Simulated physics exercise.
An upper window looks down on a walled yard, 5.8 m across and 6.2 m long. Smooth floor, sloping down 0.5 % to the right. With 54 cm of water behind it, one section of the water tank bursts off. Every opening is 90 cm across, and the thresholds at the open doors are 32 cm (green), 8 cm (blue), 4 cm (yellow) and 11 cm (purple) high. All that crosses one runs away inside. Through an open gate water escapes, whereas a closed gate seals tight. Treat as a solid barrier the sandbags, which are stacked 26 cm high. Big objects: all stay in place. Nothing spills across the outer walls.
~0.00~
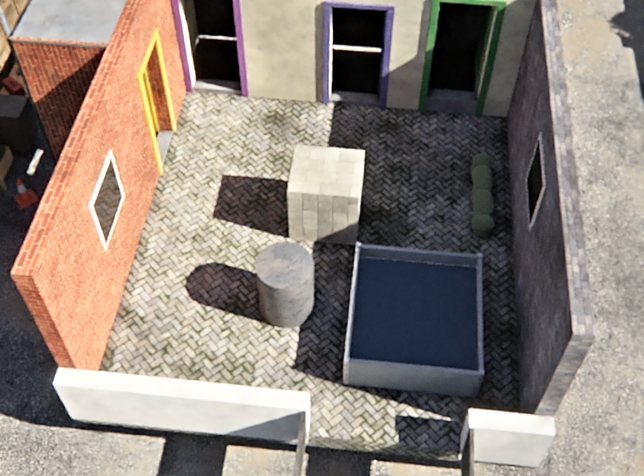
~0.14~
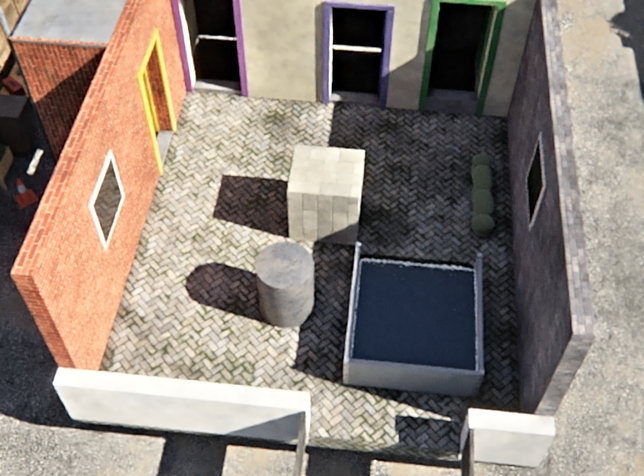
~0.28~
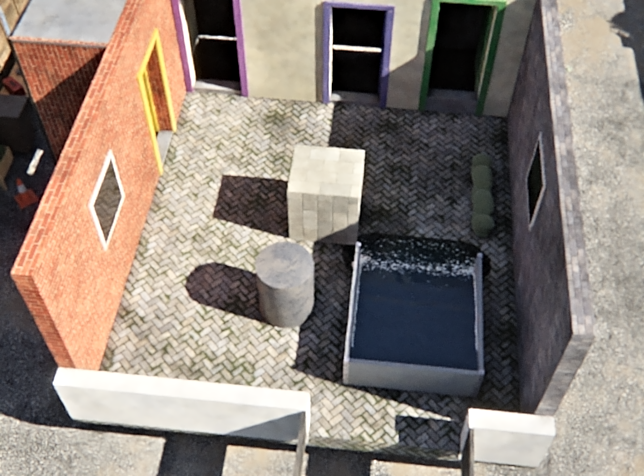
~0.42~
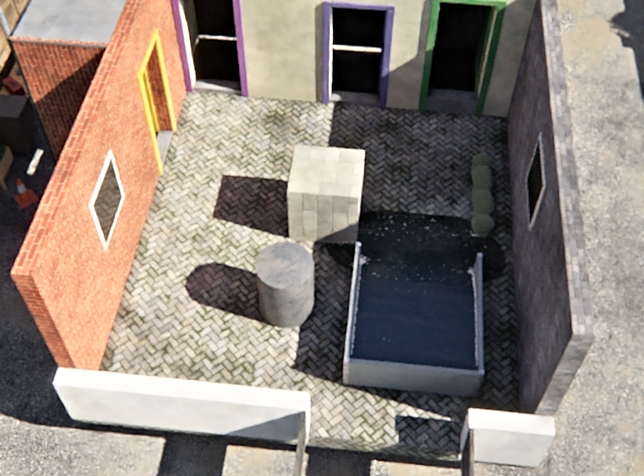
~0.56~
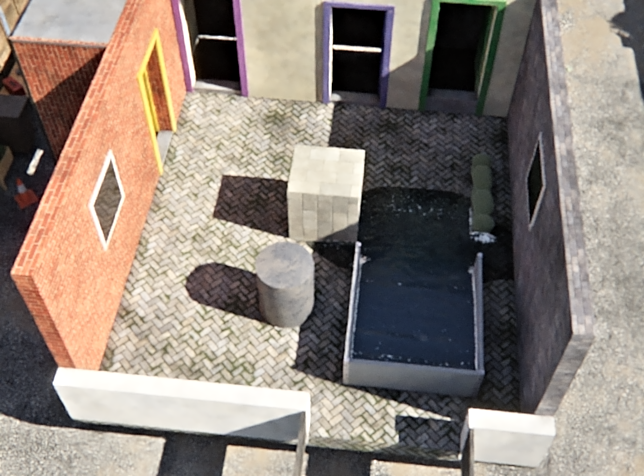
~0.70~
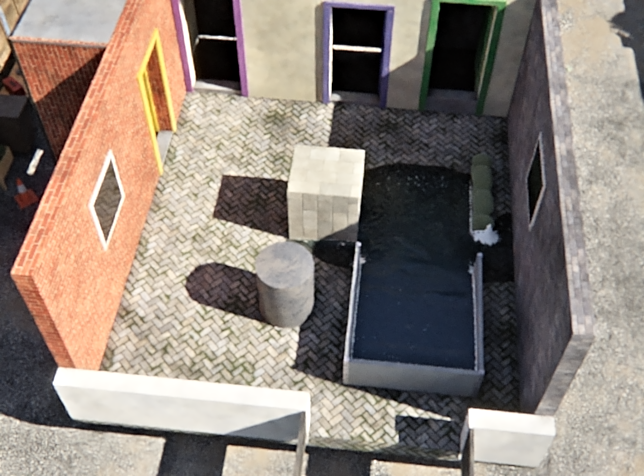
A walled yard paved in herringbone brick is seen from above, with orange brick on the left, a dark wall on the right and purple, blue and green surrounds along the back. A pale block and a grey cylinder stand mid-yard, left of a water tank, with green sandbags beyond it. The tank's far side opens and dark water pours out, spreading backward between block and sandbags, with white splashes beside the bags.
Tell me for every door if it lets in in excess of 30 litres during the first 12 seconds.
My prediction: Green door: Lags behind the figure; blue door: Outstrips the figure; yellow door: Outstrips the figure; purple door: Lags behind the figure.
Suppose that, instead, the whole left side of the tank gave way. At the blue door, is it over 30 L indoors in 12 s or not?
At the blue door the limit is not exceeded.
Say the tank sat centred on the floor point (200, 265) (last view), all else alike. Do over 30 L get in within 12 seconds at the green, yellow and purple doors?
So the green door keeps within it, the yellow door tops the limit and the purple door tops the limit.
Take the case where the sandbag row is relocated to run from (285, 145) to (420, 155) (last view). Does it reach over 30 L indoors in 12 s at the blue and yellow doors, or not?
Result: Blue door inside the limit; yellow door beyond the limit.
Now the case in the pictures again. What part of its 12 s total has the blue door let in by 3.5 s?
Roughly 75%.
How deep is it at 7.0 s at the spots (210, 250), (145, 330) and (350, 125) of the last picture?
4, 3 and 6 cm, respectively.
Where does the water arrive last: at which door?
The final one is the yellow door.
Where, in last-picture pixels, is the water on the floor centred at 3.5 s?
Its balance point lies near (408, 187).
After 1.4 s water covers 30 % of the floor and is deepest (25 cm) near (445, 113); green door 22 cm at the sill, 0 L in, blue door 4 cm at the sill, 0 L in, yellow door not reached, purple door not reached.
After 2.2 s water covers 35 % of the floor and is deepest (32 cm) near (424, 125); green door 30 cm at the sill, 0 L in, blue door 19 cm at the sill, 18 L in, yellow door not reached, purple door not reached.
After 3.5 s water covers 45 % of the floor and is deepest (26 cm) near (508, 169); green door 20 cm at the sill, 0 L in, blue door 15 cm at the sill, 65 L in, yellow door not reached, purple door 4 cm at the sill, 0 L in.
After 7.0 s water covers 75 % of the floor and is deepest (13 cm) near (520, 440); green door 8 cm at the sill, 0 L in, blue door 7 cm at the sill, 85 L in, yellow door 8 cm at the sill, 33 L in, purple door 10 cm at the sill, 2 L in.
After 12.0 s water covers 95 % of the floor and is deepest (8 cm) near (338, 338); green door 4 cm at the sill, 0 L in, blue door 3 cm at the sill, 85 L in, yellow door 4 cm at the sill, 58 L in, purple door 4 cm at the sill, 2 L in.
